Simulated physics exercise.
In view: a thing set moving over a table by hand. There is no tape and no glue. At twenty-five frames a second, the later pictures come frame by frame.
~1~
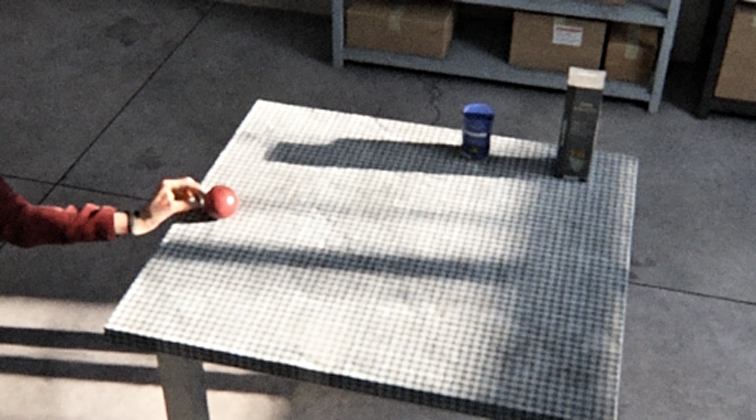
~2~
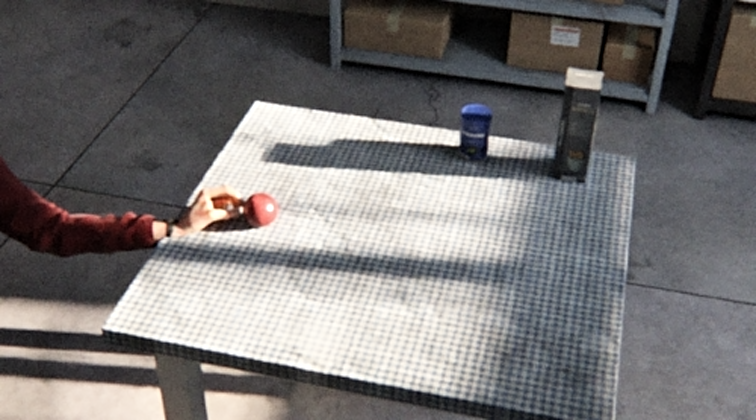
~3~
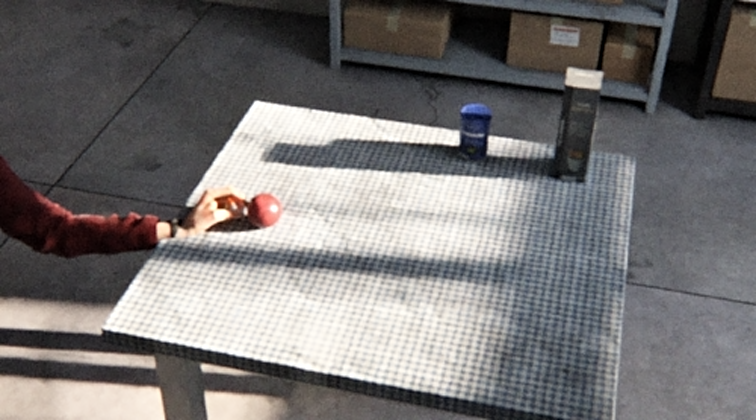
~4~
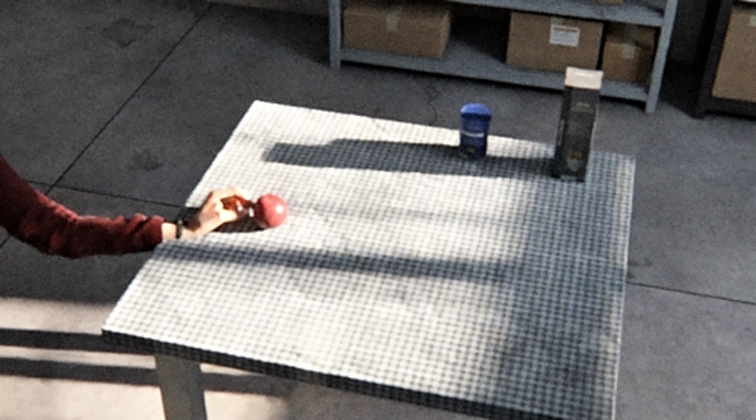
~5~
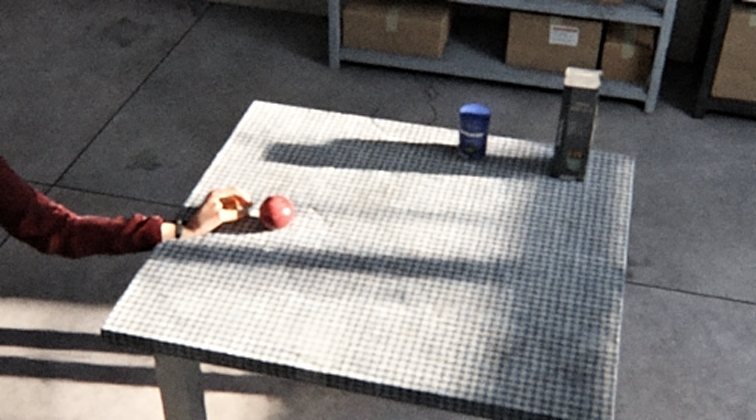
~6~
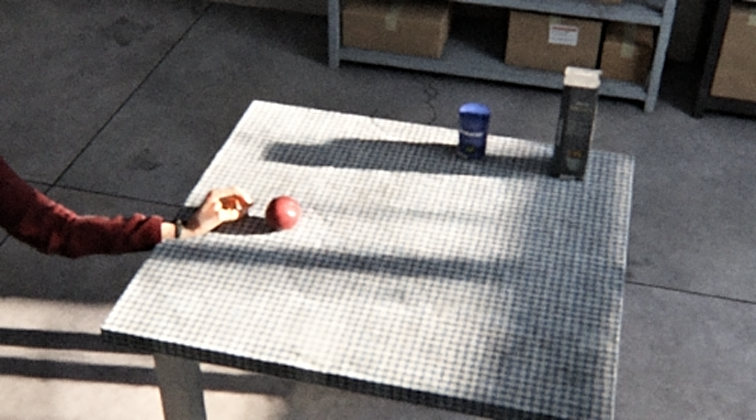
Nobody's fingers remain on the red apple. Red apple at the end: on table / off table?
Most likely it never makes it off the table.
Then, 0.20 s after the last picture, red apple rolled about its own width near (313, 219).
Then, 0.50 s after the last picture, red apple rolled well along near (350, 224).
Then, 0.90 s after the last picture, red apple rolled well along near (382, 230).
At rest, moved from the start, red apple. Seen from the same camera at the end, red apple near (395, 232).
